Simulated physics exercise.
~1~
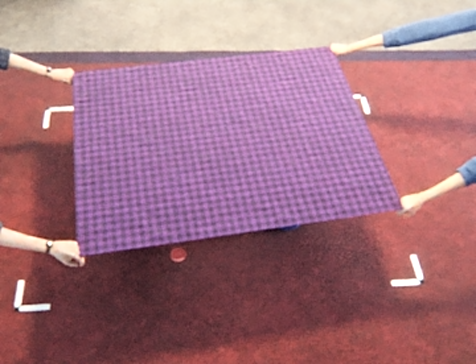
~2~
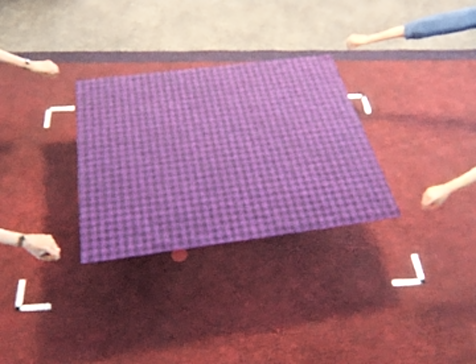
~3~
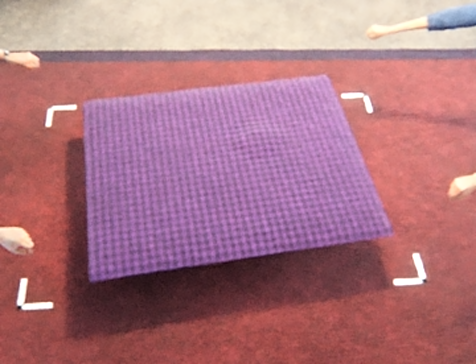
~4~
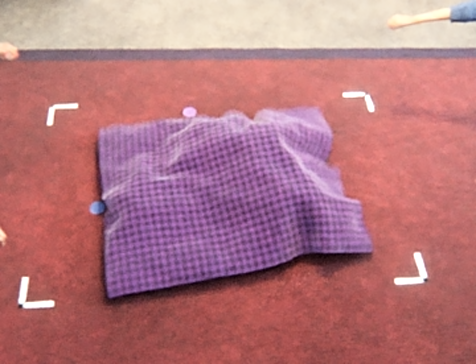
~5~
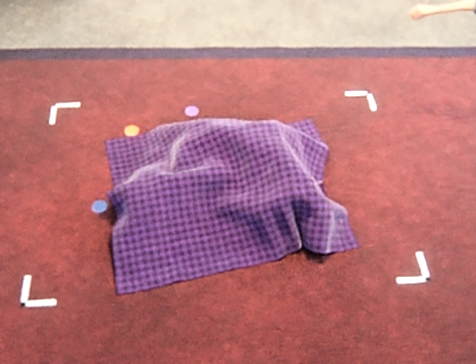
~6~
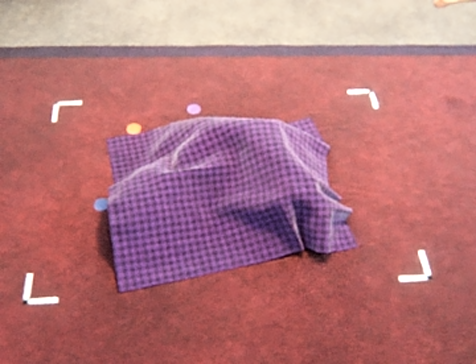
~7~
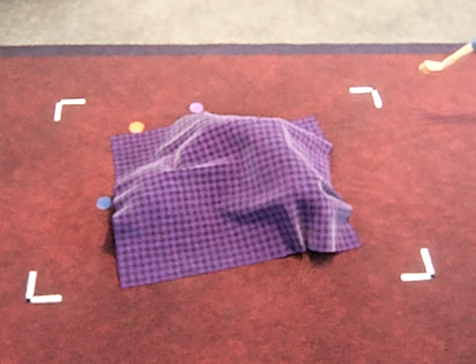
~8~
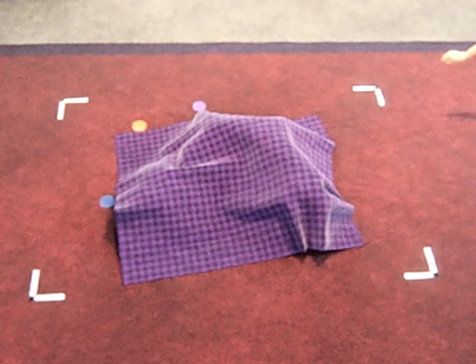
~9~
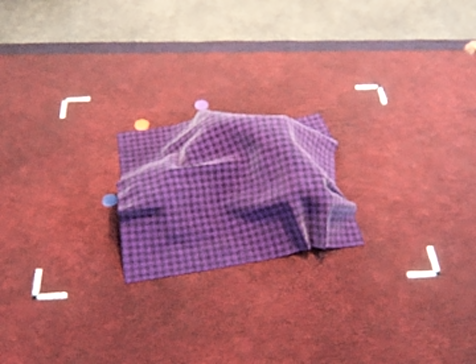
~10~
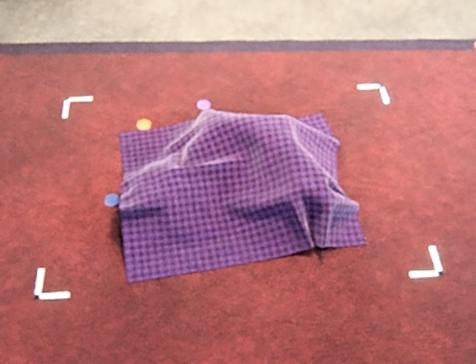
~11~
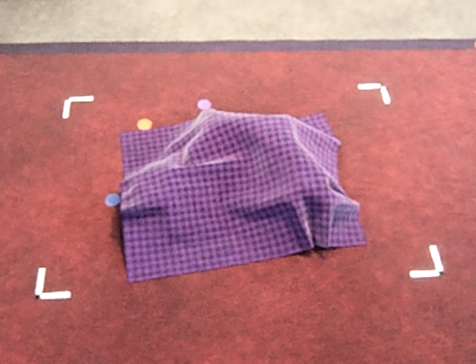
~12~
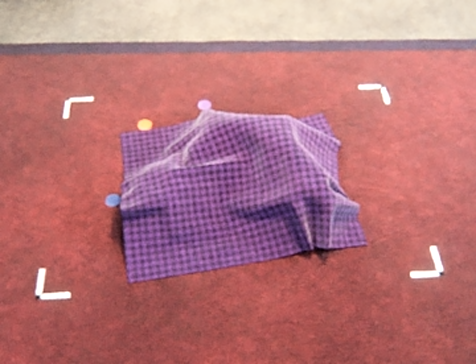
Two people release a purple checked blanket, which drops and drapes unevenly over hidden objects.
